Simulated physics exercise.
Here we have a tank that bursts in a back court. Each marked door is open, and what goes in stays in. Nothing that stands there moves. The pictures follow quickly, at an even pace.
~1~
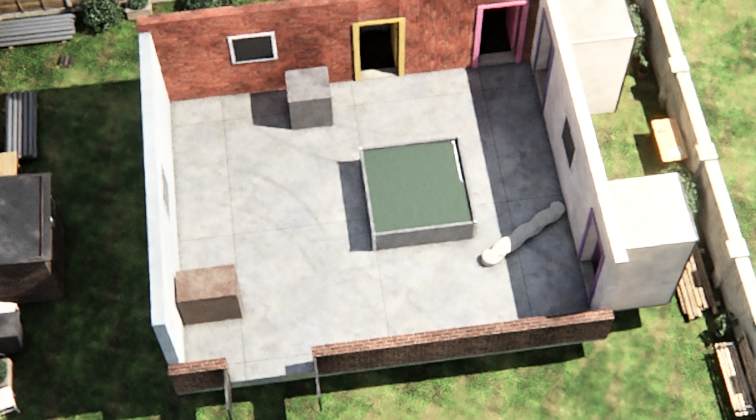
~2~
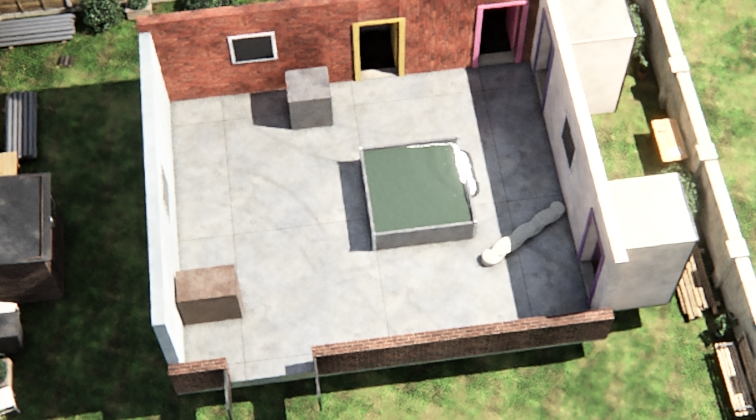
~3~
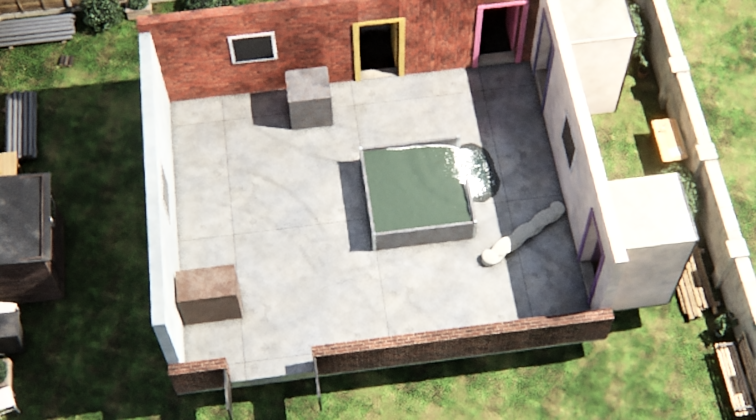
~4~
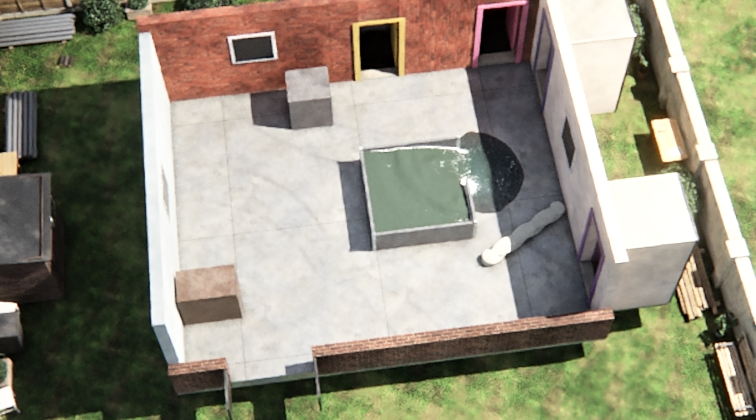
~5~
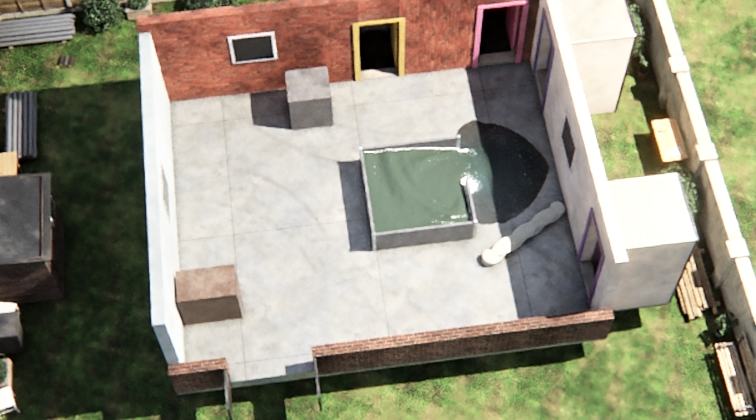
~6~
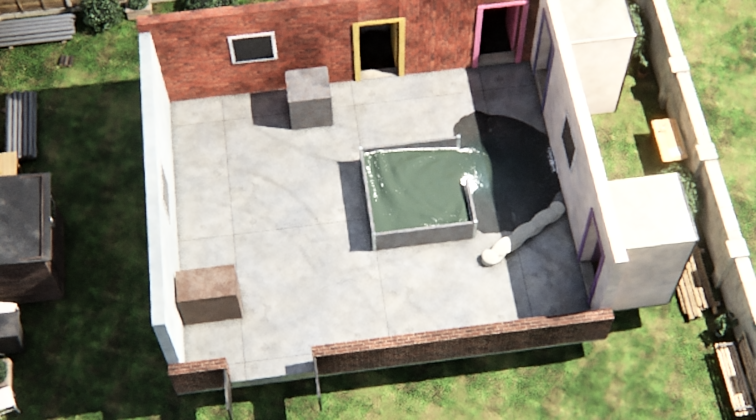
In a walled back court, water bursts from an open tank and spreads right.
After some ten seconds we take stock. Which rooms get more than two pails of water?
The yellow door stays under that; the blue door stays under that; the pink door takes more than that; the purple door stays under that.
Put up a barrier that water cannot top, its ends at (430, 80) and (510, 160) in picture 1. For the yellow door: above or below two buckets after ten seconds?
My reading: Yellow door goes over.
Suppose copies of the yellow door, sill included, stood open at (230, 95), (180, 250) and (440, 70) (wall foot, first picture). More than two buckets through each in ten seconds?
As listed: Keeps below it, keeps below it, lets more in.
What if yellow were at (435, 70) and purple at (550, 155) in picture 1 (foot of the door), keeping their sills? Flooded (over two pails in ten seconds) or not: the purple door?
One by one: Purple passes that mark.
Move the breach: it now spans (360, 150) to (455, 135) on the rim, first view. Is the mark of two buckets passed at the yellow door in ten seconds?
One by one: The yellow door lets more in.
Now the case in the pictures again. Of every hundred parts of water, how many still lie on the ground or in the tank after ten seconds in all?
Some 94 per cent.
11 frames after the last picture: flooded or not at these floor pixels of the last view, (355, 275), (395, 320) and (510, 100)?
As listed: Not flooded, clear, covered.
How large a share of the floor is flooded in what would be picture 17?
I make it 15 per cent.
A moment on, water covers 10 % of the floor; the yellow door not reached, the blue door wet at the sill, nothing in, the pink door not reached, the purple door not reached.
Next, water covers 15 % of the floor; the yellow door not reached, the blue door wet at the sill, nothing in, the pink door under two buckets in, the purple door wet at the sill, nothing in.
Then, water covers 30 % of the floor; the yellow door wet at the sill, nothing in, the blue door wet at the sill, nothing in, the pink door over two buckets in, the purple door wet at the sill, nothing in.
Later, water covers 50 % of the floor; the yellow door wet at the sill, nothing in, the blue door wet at the sill, nothing in, the pink door far over two buckets in, the purple door wet at the sill, nothing in.
In the end, water covers 90 % of the floor; the yellow door under two buckets in, the blue door wet at the sill, nothing in, the pink door far over two buckets in, the purple door wet at the sill, nothing in.
